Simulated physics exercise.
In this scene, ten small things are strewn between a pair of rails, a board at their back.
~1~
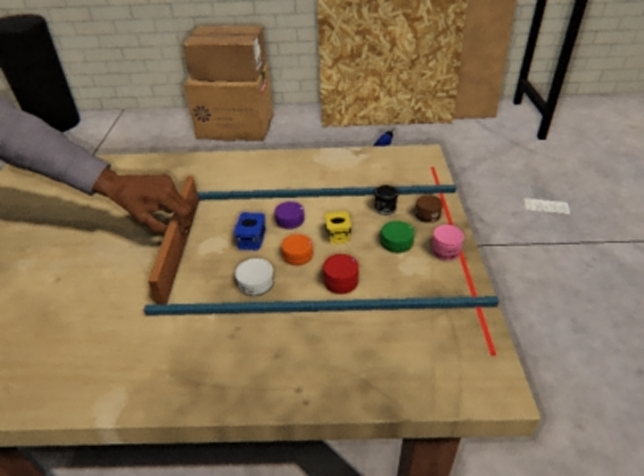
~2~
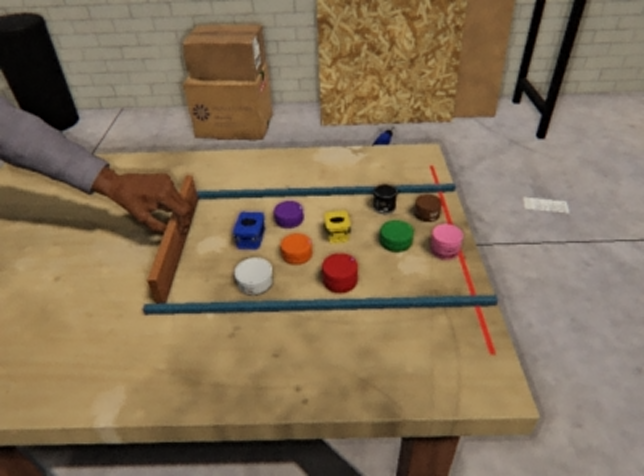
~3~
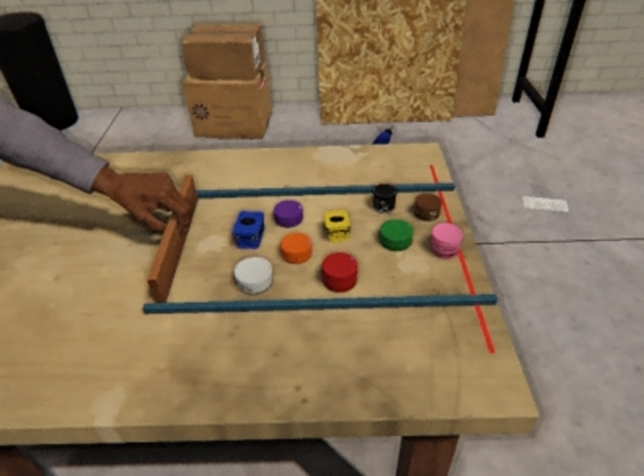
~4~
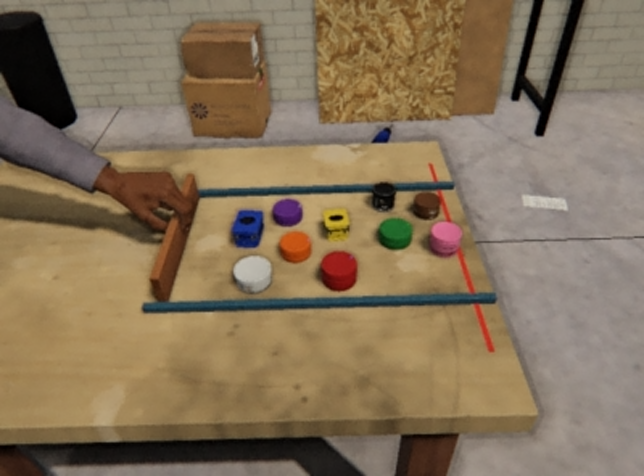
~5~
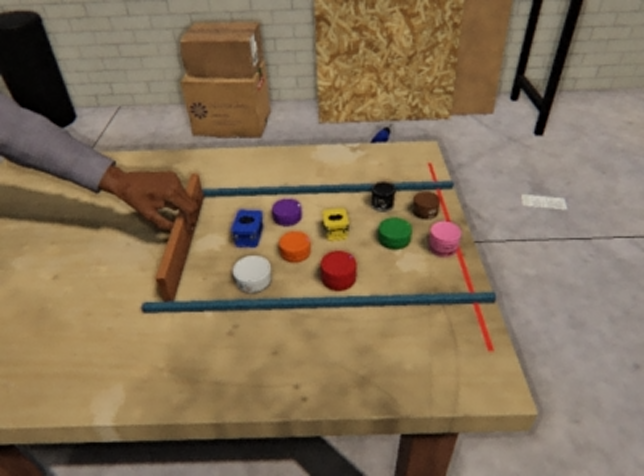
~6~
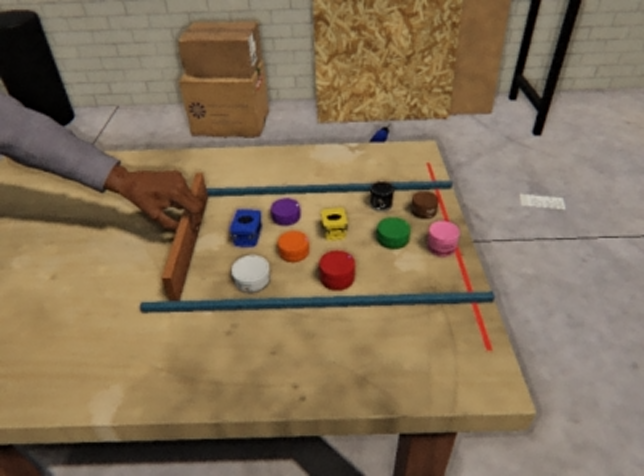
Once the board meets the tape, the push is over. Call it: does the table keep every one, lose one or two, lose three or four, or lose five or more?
It loses five or more.
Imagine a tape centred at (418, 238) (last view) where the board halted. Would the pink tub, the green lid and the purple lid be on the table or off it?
Pink tub goes off, green lid goes off, purple lid stays put.
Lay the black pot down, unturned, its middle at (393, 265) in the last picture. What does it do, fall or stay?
Result for the black pot: It drops.
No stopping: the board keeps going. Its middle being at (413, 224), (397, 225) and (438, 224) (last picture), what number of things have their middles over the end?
Respectively 2, 1 and 5.
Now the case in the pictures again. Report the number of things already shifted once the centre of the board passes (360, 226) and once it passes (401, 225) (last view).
Counting first: 9, next 10.
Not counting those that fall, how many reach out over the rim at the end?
The figure is 5.
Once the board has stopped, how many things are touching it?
The count comes out at 5.
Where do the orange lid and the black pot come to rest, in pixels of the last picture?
They finish at roughly (474, 247) and (451, 188) respectively.
A little later, none off yet; pink tub at rest near (443, 239); brown tub at rest near (425, 205); green lid at rest near (393, 233).
Next, none off yet; pink tub at rest near (443, 239); brown tub at rest near (425, 205); green lid shifted a little near (409, 232).
Later still, none off yet; pink tub tilted well over near (492, 252); brown tub shifted about its own width near (450, 205); green lid shifted well along near (477, 230).
When it is over, the number that fall off is five or more; down, yellow case, red lid, green lid, brown tub and pink tub.
